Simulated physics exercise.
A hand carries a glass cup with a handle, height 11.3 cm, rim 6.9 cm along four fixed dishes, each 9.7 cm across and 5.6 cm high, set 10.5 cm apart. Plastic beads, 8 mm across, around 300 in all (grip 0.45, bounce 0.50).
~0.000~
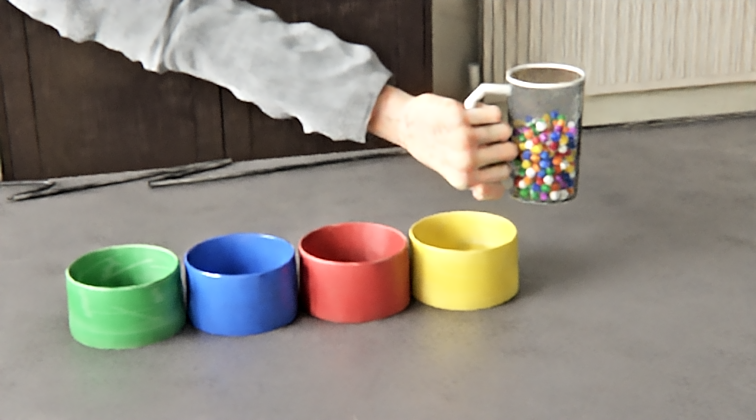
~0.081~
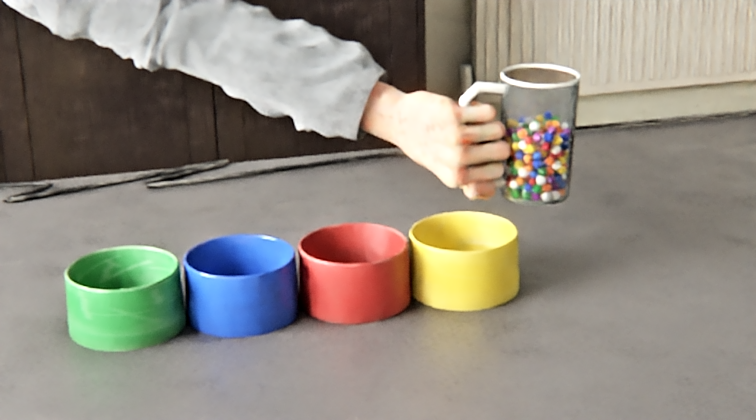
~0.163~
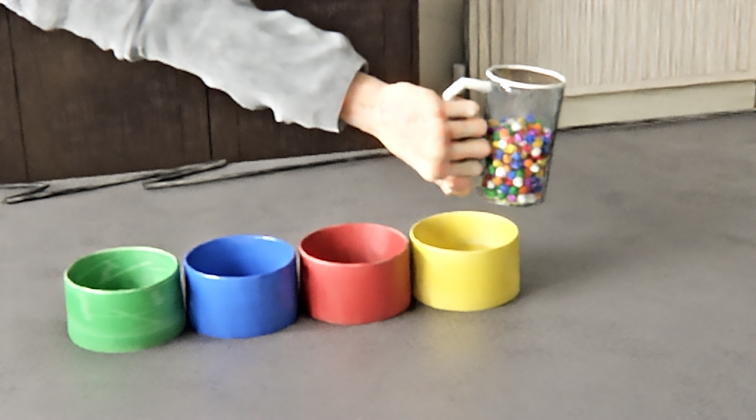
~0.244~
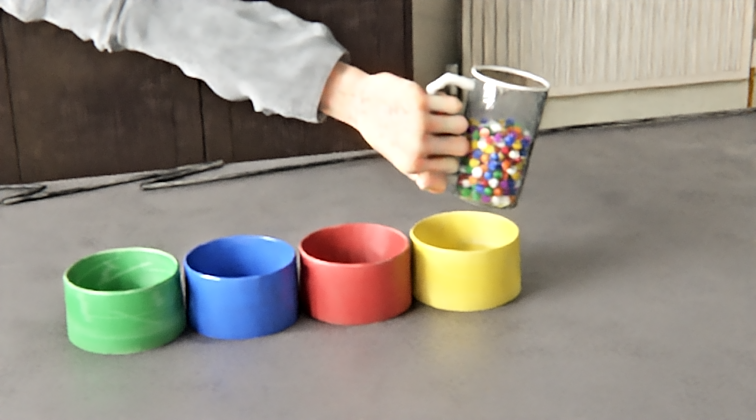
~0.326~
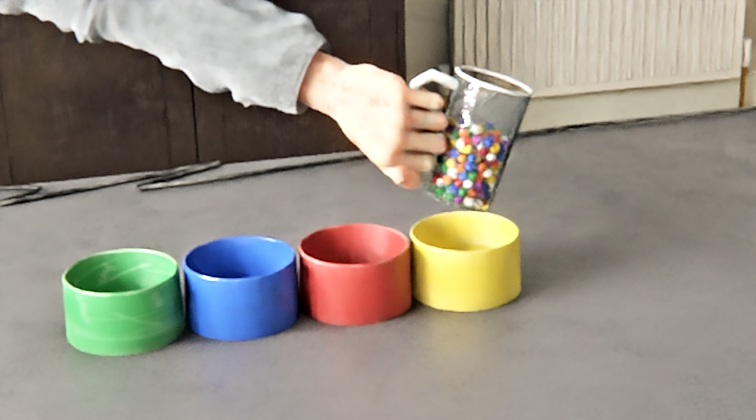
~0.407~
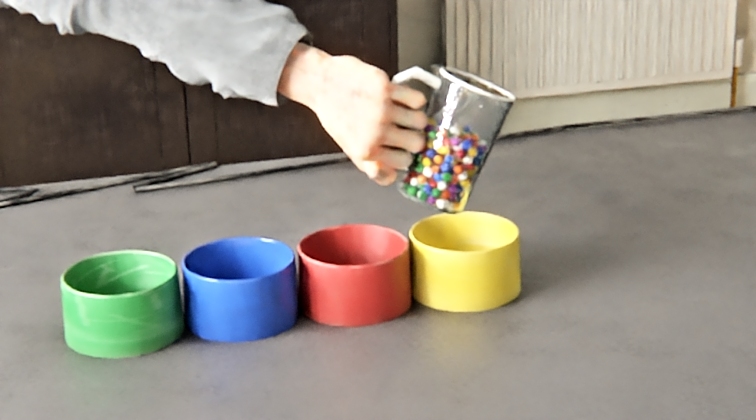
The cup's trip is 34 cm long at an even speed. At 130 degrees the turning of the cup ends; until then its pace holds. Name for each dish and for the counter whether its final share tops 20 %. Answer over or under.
Red: Under, blue: Over, green: Under, yellow: Under, counter: Under.
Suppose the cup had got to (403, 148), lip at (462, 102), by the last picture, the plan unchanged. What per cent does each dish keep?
Red 0, blue 100, green 0, yellow 0.
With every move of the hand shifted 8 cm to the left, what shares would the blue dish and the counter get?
Then: Blue 10; counter 10.
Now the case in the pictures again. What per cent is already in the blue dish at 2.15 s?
Some 100 per cent.
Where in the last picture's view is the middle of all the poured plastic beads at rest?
Near (248, 293).
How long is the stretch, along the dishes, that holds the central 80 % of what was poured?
About 6 cm.
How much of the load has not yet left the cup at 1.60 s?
Some 100 per cent of the load.
After 1.12 s, tilt 73 degrees; cup holds 100 %.
Then, at 1.60 s, tilt 106 degrees; cup holds 100 %.
After 2.15 s, tilt 130 degrees; cup holds 0 %, blue 100 %.
By 2.8 s all is still; red 0 %, blue 100 %, green 0 %, yellow 0 %, counter 0 %.
